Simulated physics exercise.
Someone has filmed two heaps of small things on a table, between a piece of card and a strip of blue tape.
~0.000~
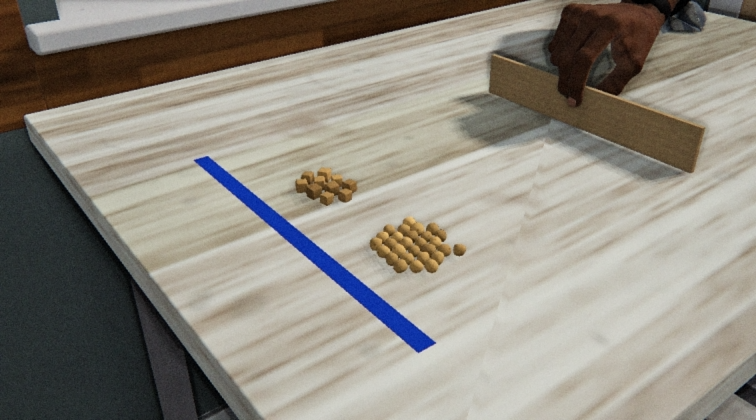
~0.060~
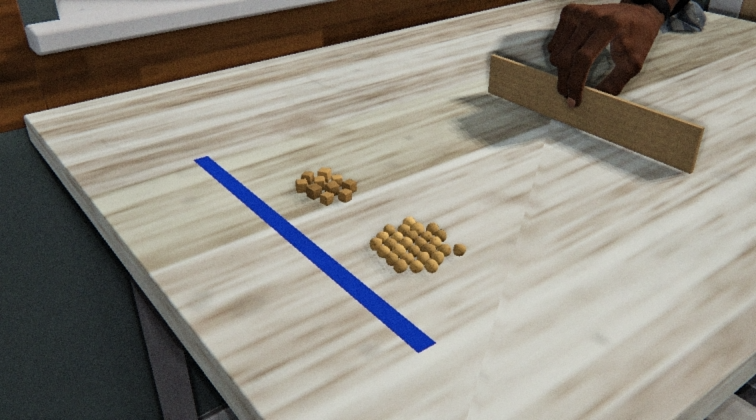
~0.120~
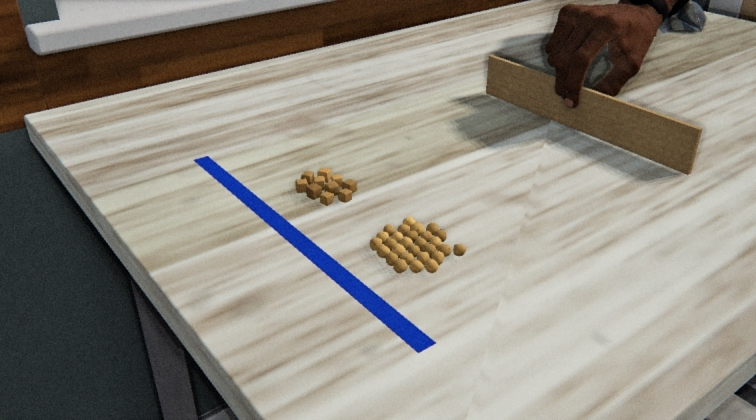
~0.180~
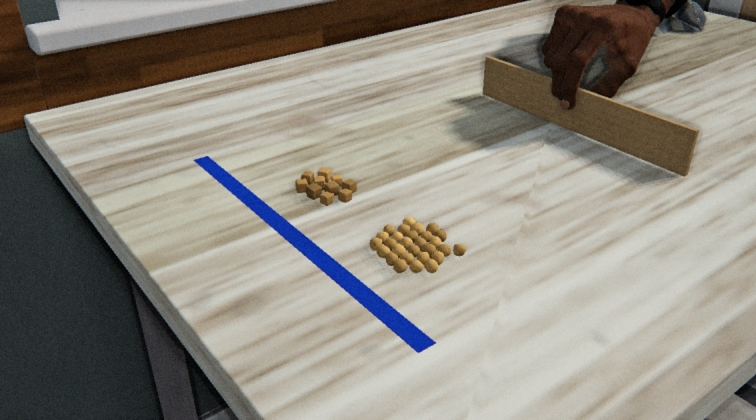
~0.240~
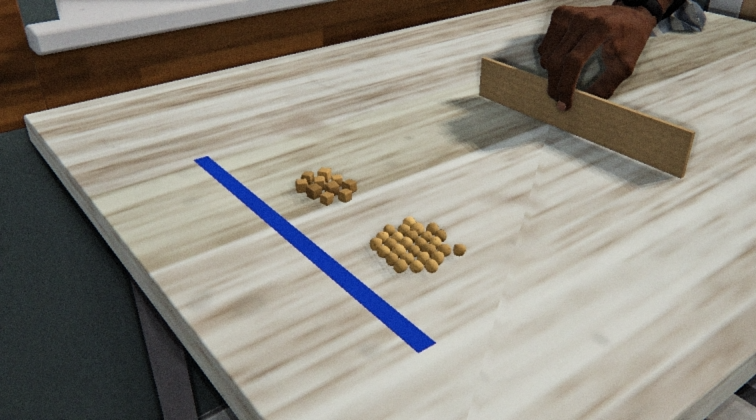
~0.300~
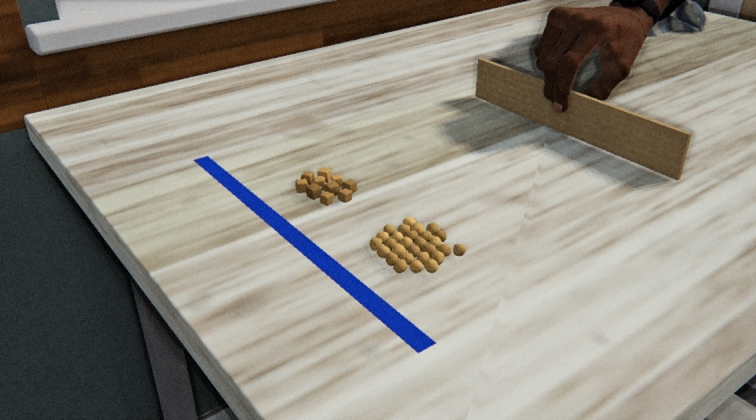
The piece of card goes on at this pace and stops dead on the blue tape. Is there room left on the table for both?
In the end the front lot stays on top, and the back lot stays on top.
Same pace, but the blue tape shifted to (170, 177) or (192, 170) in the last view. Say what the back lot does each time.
At the first place it keeps clear of the drop, at the second it all stops short of the edge.
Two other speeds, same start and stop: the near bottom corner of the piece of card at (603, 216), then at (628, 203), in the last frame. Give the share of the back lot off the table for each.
First some 0, then 0 per cent.
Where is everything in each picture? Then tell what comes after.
Piece of card (680, 142), at rest; blue tape (209, 165), well back from the edge; edge at (161, 291); front lot (405, 244), some dried chickpeas; back lot (319, 183), a few small wooden cubes, in the first picture.
Piece of card (679, 142); back lot (319, 183), in the second picture.
Piece of card (677, 143); front lot (405, 244), in the third picture.
Piece of card (673, 145); back lot (319, 183), in the fourth picture.
Piece of card (670, 147); front lot (405, 244), in the fifth picture.
Piece of card (666, 148); blue tape (209, 165); edge at (161, 291); front lot (405, 244); back lot (319, 183), in the sixth picture.
By 2.02 s, piece of card still moving, near (445, 134); front lot all on the table, its front near (400, 267); back lot all on the table, its front near (302, 186).
By 3.75 s, piece of card stopped at the blue tape; front lot all on the table, its front near (295, 296); back lot all on the table, its front near (228, 219).
When it is over (4.2 s), piece of card stopped at the blue tape; front lot all on the table, its front near (294, 296); back lot all on the table, its front near (228, 219).
